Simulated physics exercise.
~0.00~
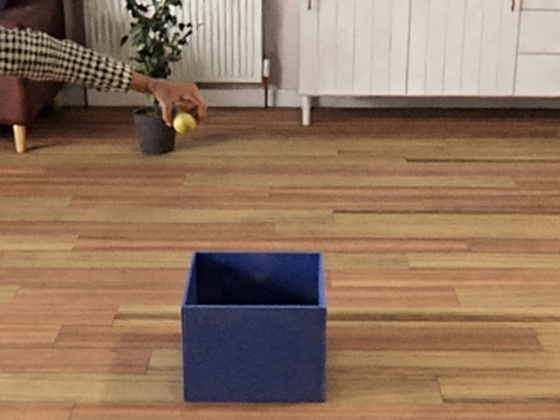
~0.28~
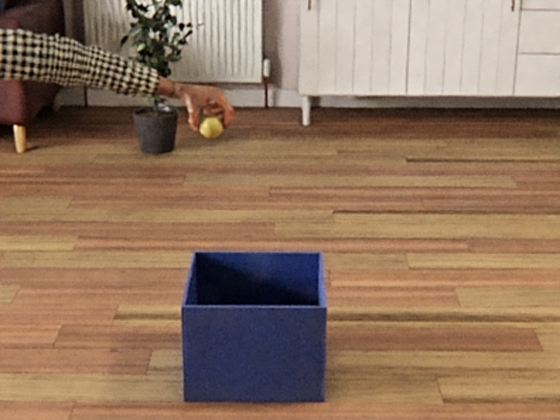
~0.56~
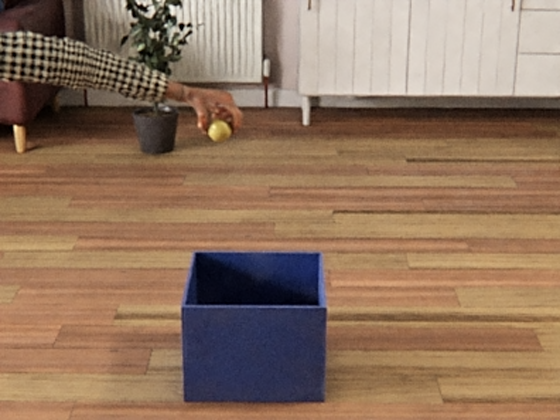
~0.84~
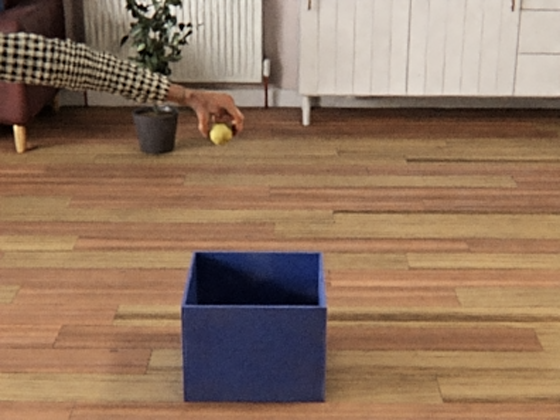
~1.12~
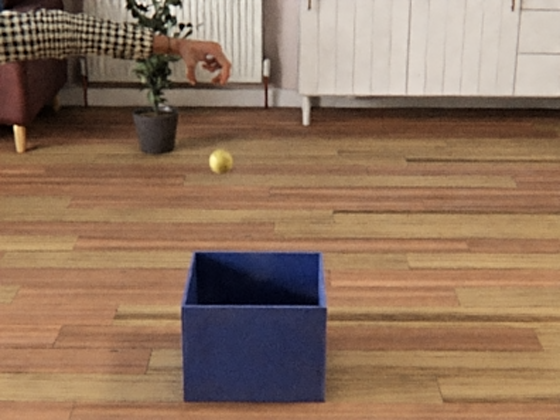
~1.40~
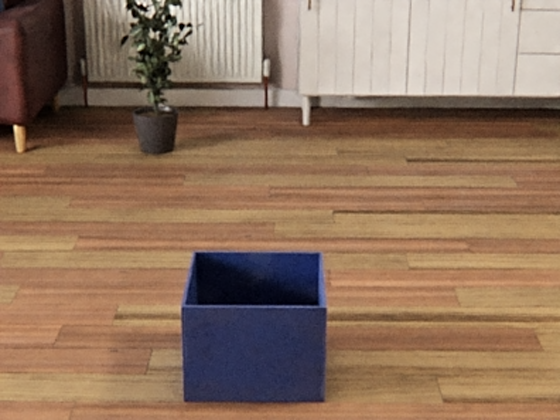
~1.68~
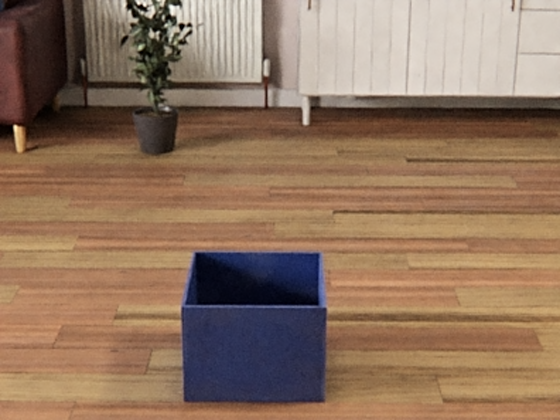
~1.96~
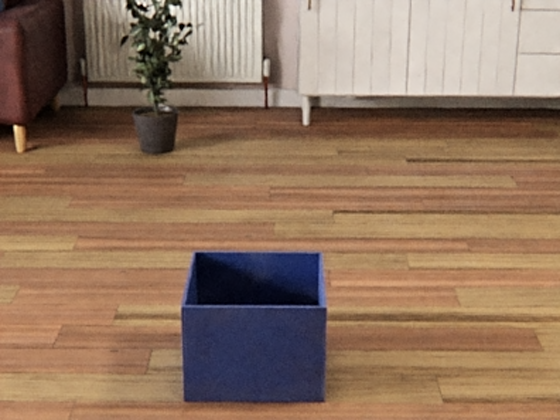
An arm in a black-and-white checked sleeve reaches in from the left, holding a yellow lemon above an open blue box in a room seen from the front and slightly above. The box stands on a striped wooden floor near the bottom centre, with a potted plant, a radiator and white cabinets behind. The hand moves right with the lemon and pauses over the box. It then lets go and draws back as the lemon falls. The arm leaves, and the lemon ends up inside the box, hidden by its walls.
